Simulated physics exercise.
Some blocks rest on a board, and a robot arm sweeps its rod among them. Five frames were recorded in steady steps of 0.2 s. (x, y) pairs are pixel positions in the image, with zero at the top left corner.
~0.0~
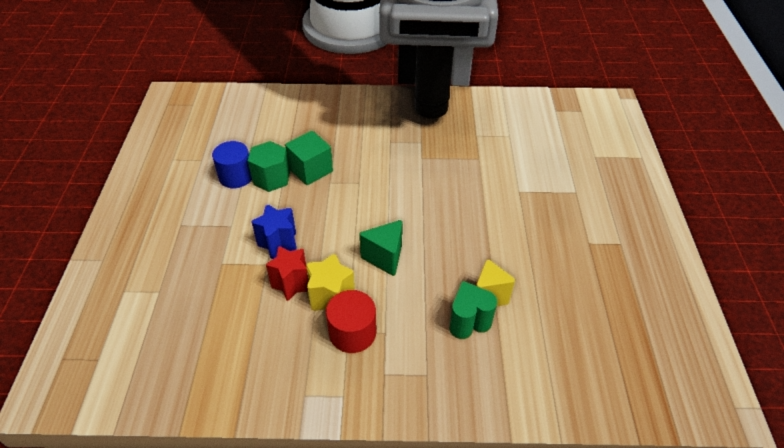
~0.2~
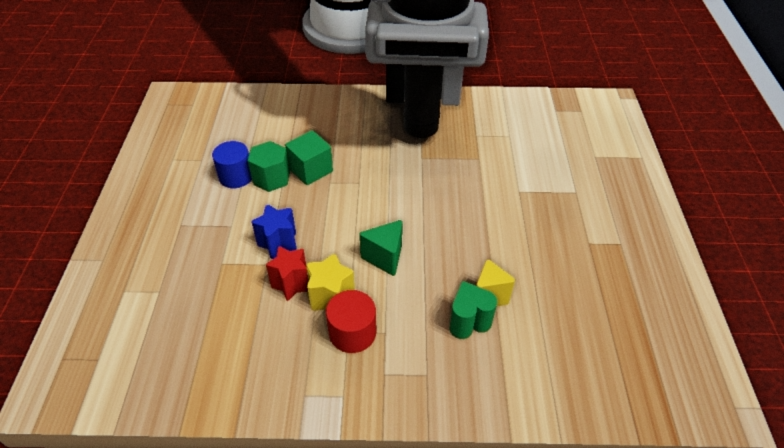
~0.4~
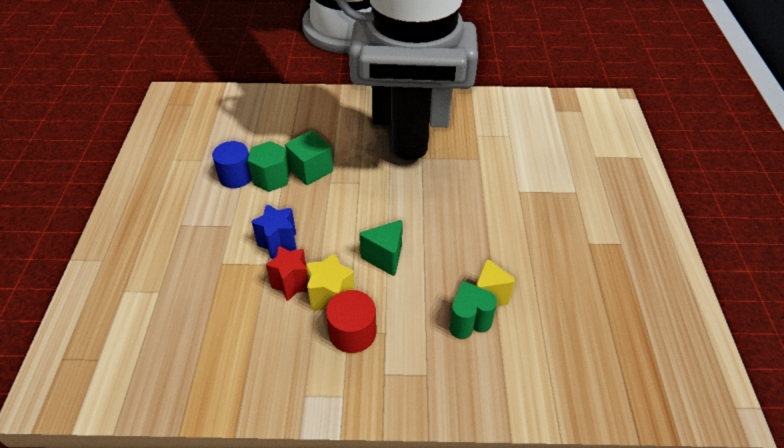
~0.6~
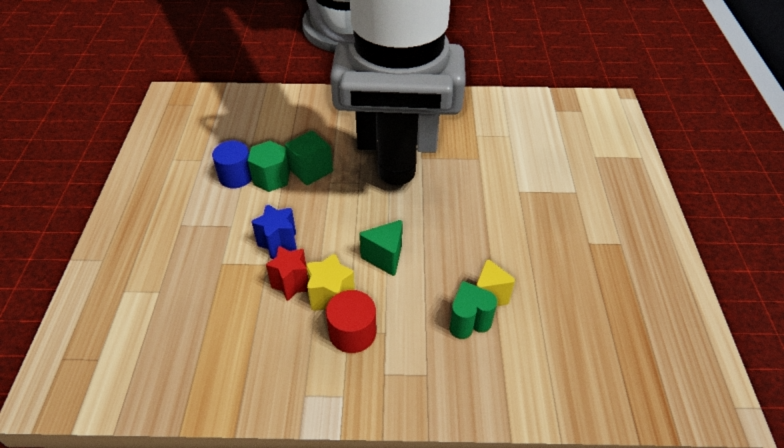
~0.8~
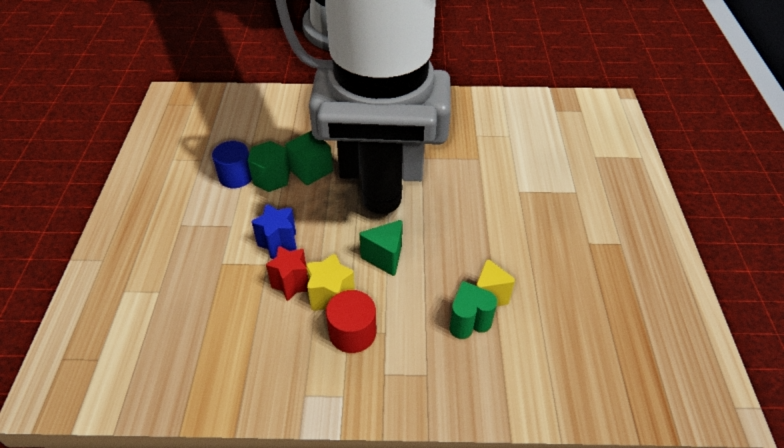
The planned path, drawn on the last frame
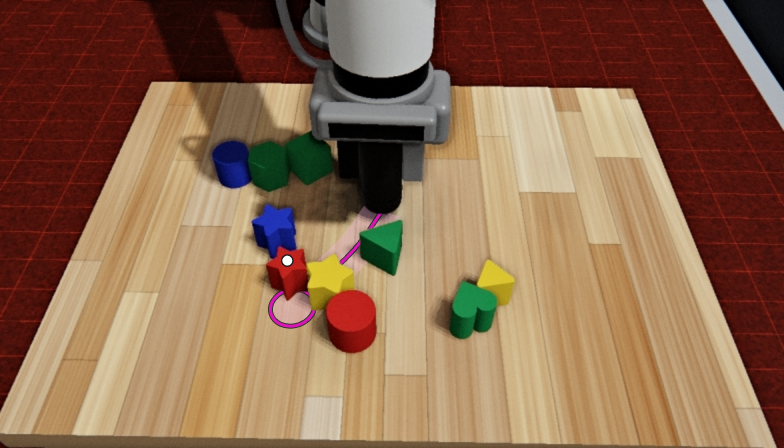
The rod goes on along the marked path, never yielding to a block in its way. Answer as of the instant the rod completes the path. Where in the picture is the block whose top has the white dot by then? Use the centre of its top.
I'd guess (254, 274).
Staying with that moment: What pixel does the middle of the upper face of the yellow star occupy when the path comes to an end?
By then it is at (299, 318).
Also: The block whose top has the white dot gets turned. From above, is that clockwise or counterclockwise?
Clockwise.
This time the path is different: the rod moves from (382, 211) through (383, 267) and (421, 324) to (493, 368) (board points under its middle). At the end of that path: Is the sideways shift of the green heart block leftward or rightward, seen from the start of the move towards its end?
Toward the left.
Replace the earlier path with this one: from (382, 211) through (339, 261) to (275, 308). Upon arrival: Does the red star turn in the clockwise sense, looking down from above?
Yes, that is what happens.
The drawn path runs from (382, 211) by way of (360, 243) and (329, 274) to (293, 307); the dot is on the red star.
On the path given first. One third of the way, rod (359, 234); nothing pushed yet.
Two thirds of the way, rod (327, 265); red star (282, 264), turned 30° clockwise; yellow star (314, 289); green triangle (384, 240), turned 30° anticlockwise.
At the end, rod (291, 298); red star (254, 274), turned 105° clockwise; yellow star (299, 318), turned 65° anticlockwise; red disc not moved; green triangle (384, 240), turned 30° anticlockwise.
